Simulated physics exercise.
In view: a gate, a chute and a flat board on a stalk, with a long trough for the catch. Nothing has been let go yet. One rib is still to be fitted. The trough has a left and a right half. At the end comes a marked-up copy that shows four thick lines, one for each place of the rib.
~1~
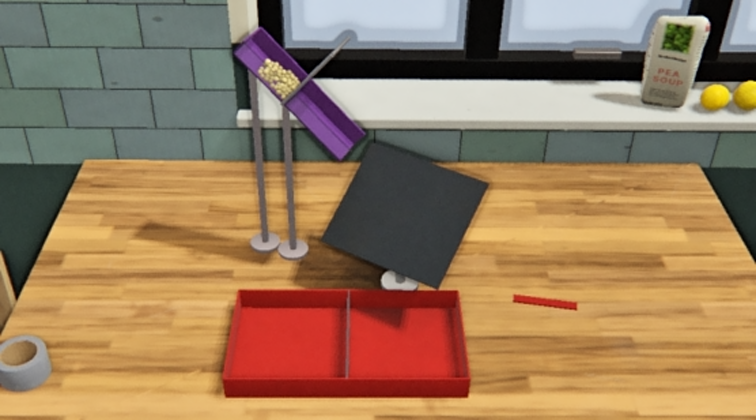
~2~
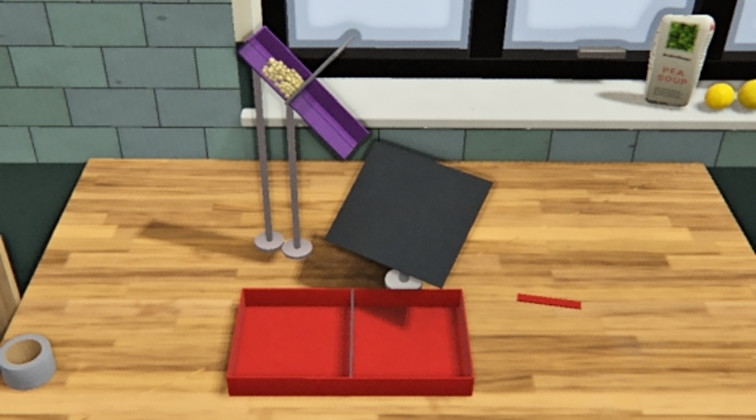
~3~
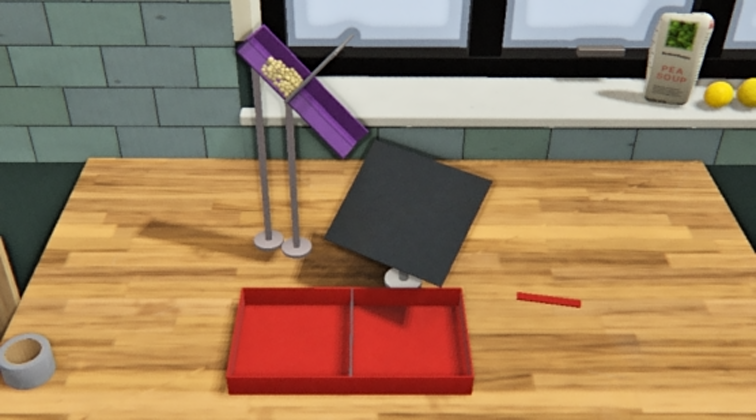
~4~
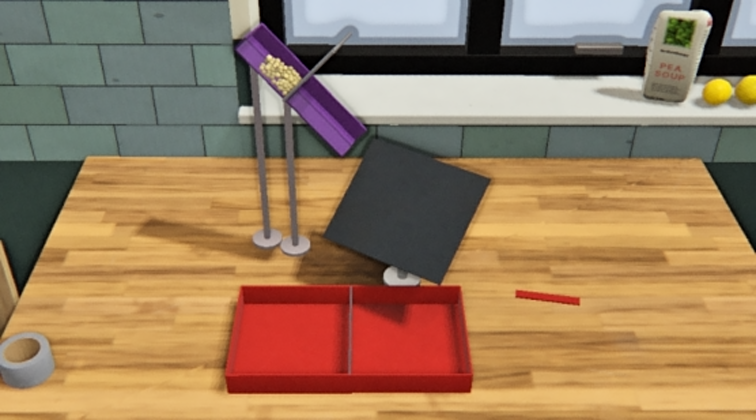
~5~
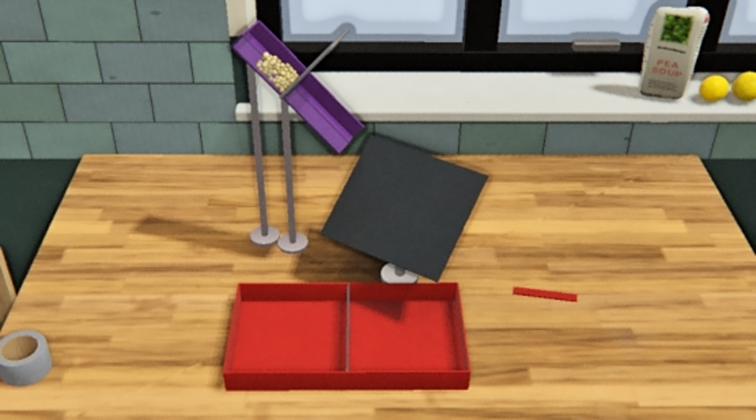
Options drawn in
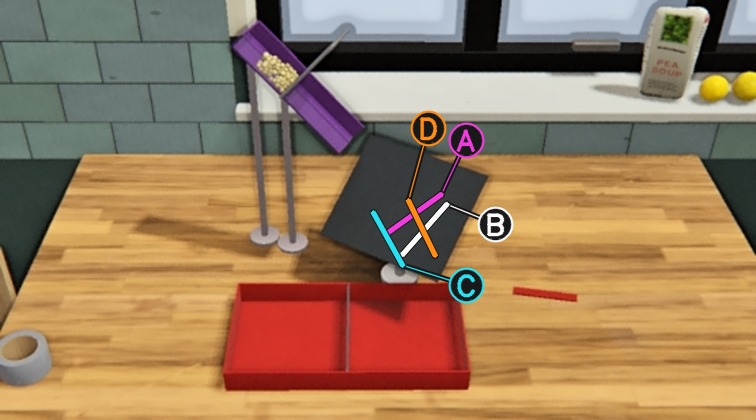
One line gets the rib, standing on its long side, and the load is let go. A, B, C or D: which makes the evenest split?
Choose A.
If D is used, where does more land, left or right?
The right half.
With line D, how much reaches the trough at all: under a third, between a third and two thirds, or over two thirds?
Line D gives over two thirds.
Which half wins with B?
The right half.
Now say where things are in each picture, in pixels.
In the first frame, load behind the gate at (284, 80), soya beans; lip of the chute at (347, 153), sloping fairly steeply.
In the second frame, middle of the board at (407, 211), tilted fairly steeply; middle of its low edge at (380, 263); of its high edge at (432, 161).
In the third frame, front corners of the trough at (227, 377) and (473, 377); front end of its middle wall at (350, 377).
In the fourth frame, middle of the load at (286, 77); lip at (349, 149).
In the fifth frame, middle of the load at (283, 74); lip at (346, 146).
On the marked copy, line A from (441, 194) to (387, 233); line B from (446, 204) to (402, 254); line C from (373, 212) to (402, 265); line D from (408, 200) to (435, 255).
With A, of what is caught, about half in the left half, about half in the right.
With B, of what is caught, a small part in the left half, most in the right.
With C, of what is caught, a small part in the left half, nearly all in the right.
With D, of what is caught, a small part in the left half, most in the right.
